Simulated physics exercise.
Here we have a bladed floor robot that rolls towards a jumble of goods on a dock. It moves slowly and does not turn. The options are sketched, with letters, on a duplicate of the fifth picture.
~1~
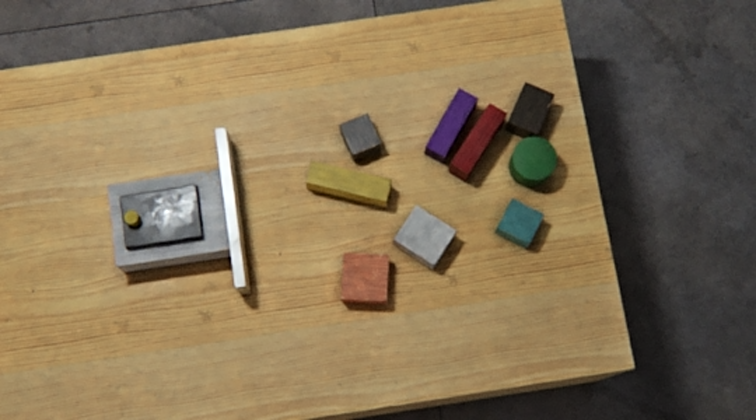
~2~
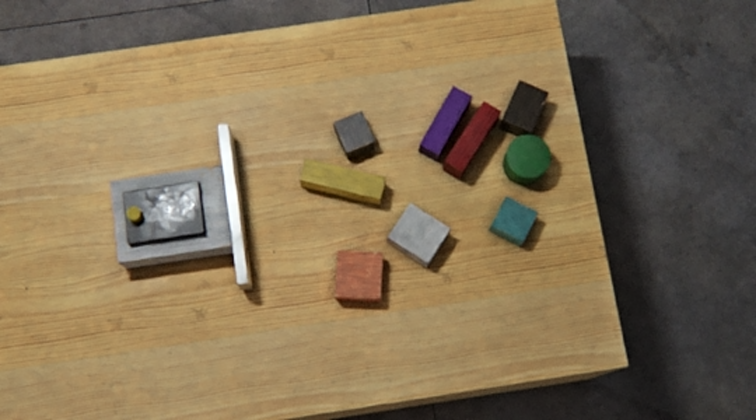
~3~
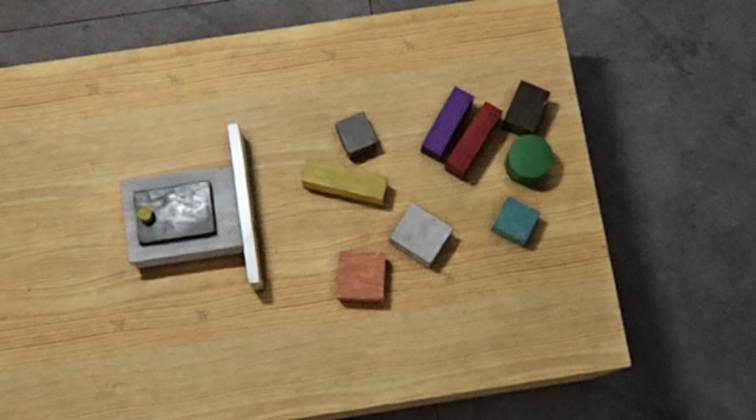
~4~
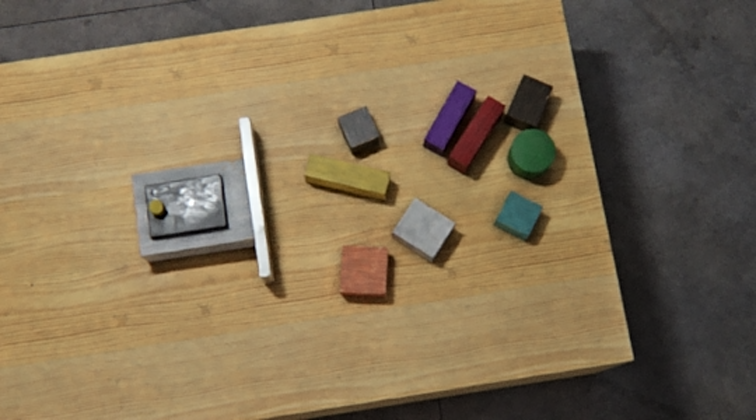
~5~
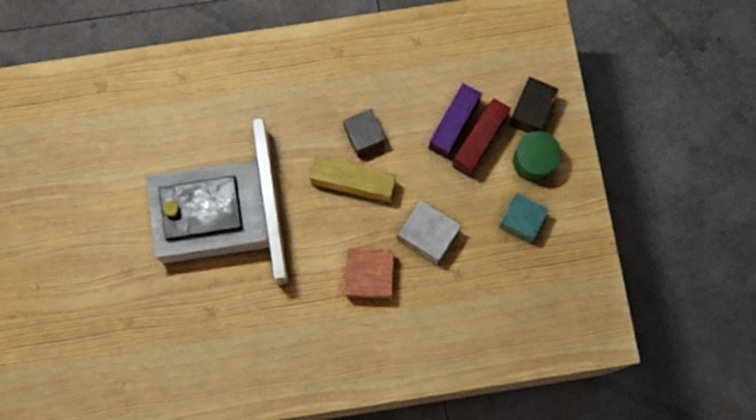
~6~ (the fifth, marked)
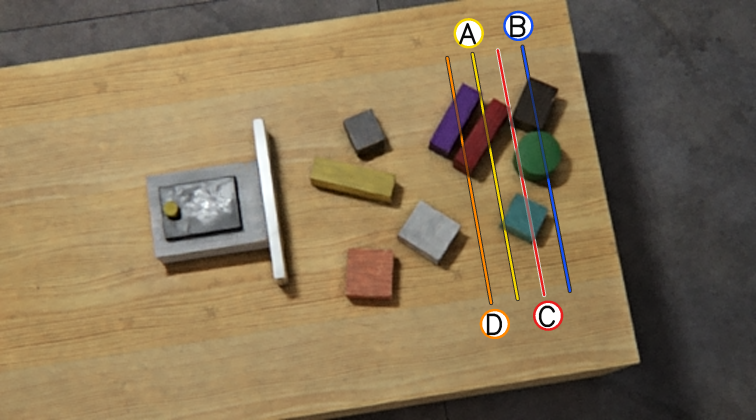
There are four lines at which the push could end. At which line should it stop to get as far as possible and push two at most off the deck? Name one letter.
The farthest such stop is C.
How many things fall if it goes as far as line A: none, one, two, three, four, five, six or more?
By then, none.
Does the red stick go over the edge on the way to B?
Yes.
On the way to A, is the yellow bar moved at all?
Yes.
On the copy, A at (495, 174); B at (546, 166); C at (520, 170); D at (469, 178).
On C. First, robot (298, 193); orange crate (400, 277); grey crate (373, 134).
Then, robot (389, 179); black crate (540, 106); green canister (541, 157).
Finally, robot (460, 168); black crate over the edge; green canister over the edge; two fallen.
By contrast, A is within the limit but short; B drops four; D is within the limit but short.
